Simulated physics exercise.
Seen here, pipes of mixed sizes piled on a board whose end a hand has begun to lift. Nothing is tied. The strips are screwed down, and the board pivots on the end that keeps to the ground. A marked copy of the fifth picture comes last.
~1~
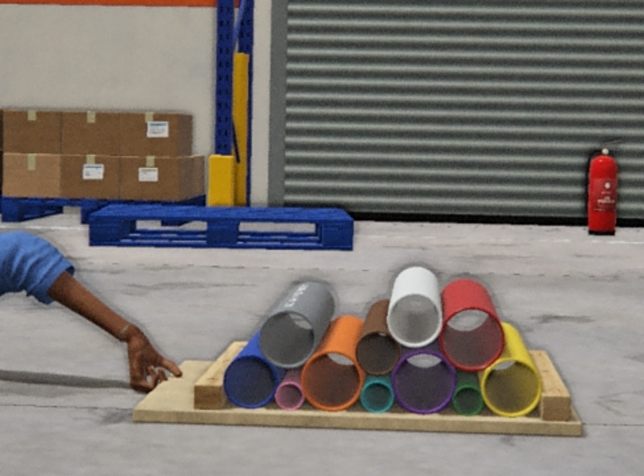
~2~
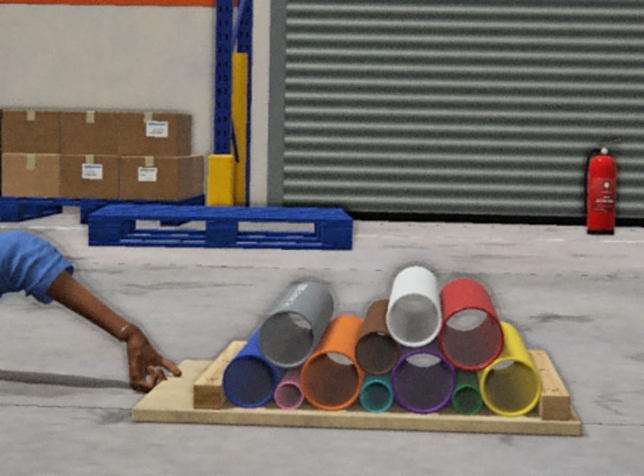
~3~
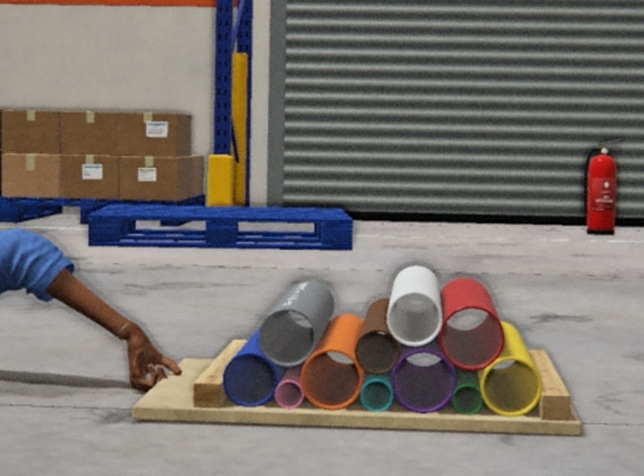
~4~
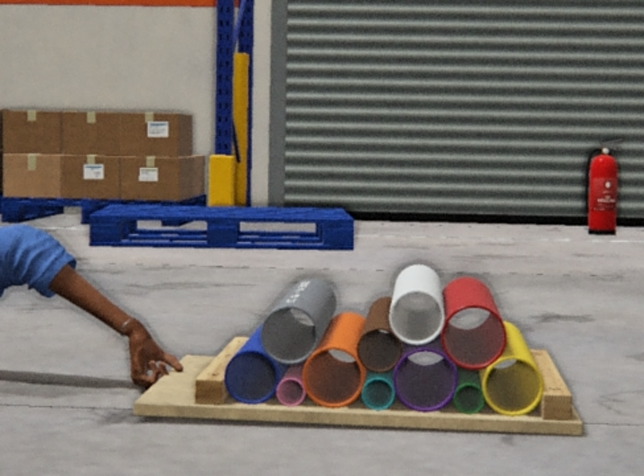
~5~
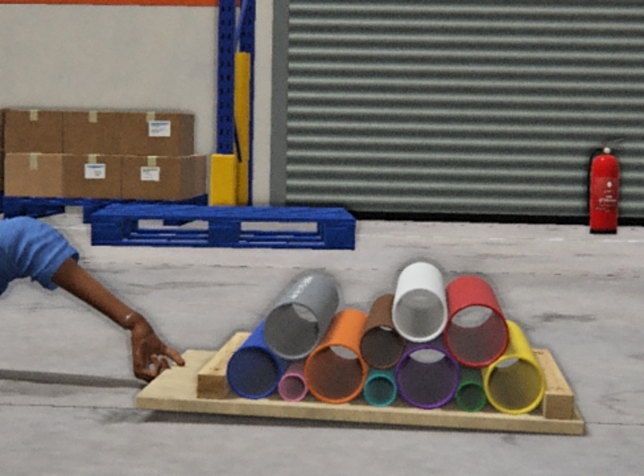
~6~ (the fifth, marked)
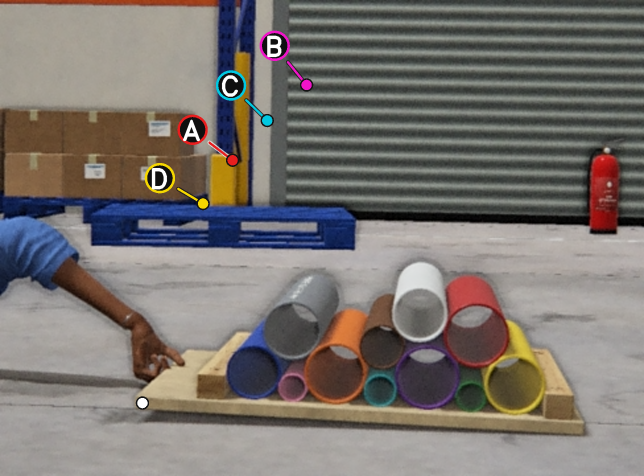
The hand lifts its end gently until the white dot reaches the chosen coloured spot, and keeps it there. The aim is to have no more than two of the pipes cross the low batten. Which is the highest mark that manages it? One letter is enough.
Mark C is as high as it can go.
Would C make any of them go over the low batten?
Yes.
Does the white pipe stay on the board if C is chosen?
The white pipe: No.
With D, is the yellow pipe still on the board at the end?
The yellow pipe: Yes.
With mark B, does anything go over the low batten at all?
Yes, at B.
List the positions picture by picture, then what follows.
Green pipe (468, 401); yellow pipe (512, 388); brown pipe (378, 353), in the first picture.
Brown pipe (377, 353); red pipe (472, 339), in the second picture.
Board (362, 382); blue pipe (250, 380); pink pipe (289, 395); purple pipe (424, 382), in the third picture.
Board (363, 380); blue pipe (252, 377); pink pipe (291, 392), in the fourth picture.
Board (365, 377); blue pipe (254, 372); pink pipe (293, 388), in the fifth picture.
On the marked copy, A at (233, 160); B at (307, 85); C at (267, 121); D at (203, 203); the white dot at (142, 403).
With C. Early on, board at 22°.
Further on, board at 42°.
At the end, board at 43°, two over the low batten (red, white).
As for the rest, A two over the low batten (red, white); B three over the low batten (red, grey, white); D none over the low batten.
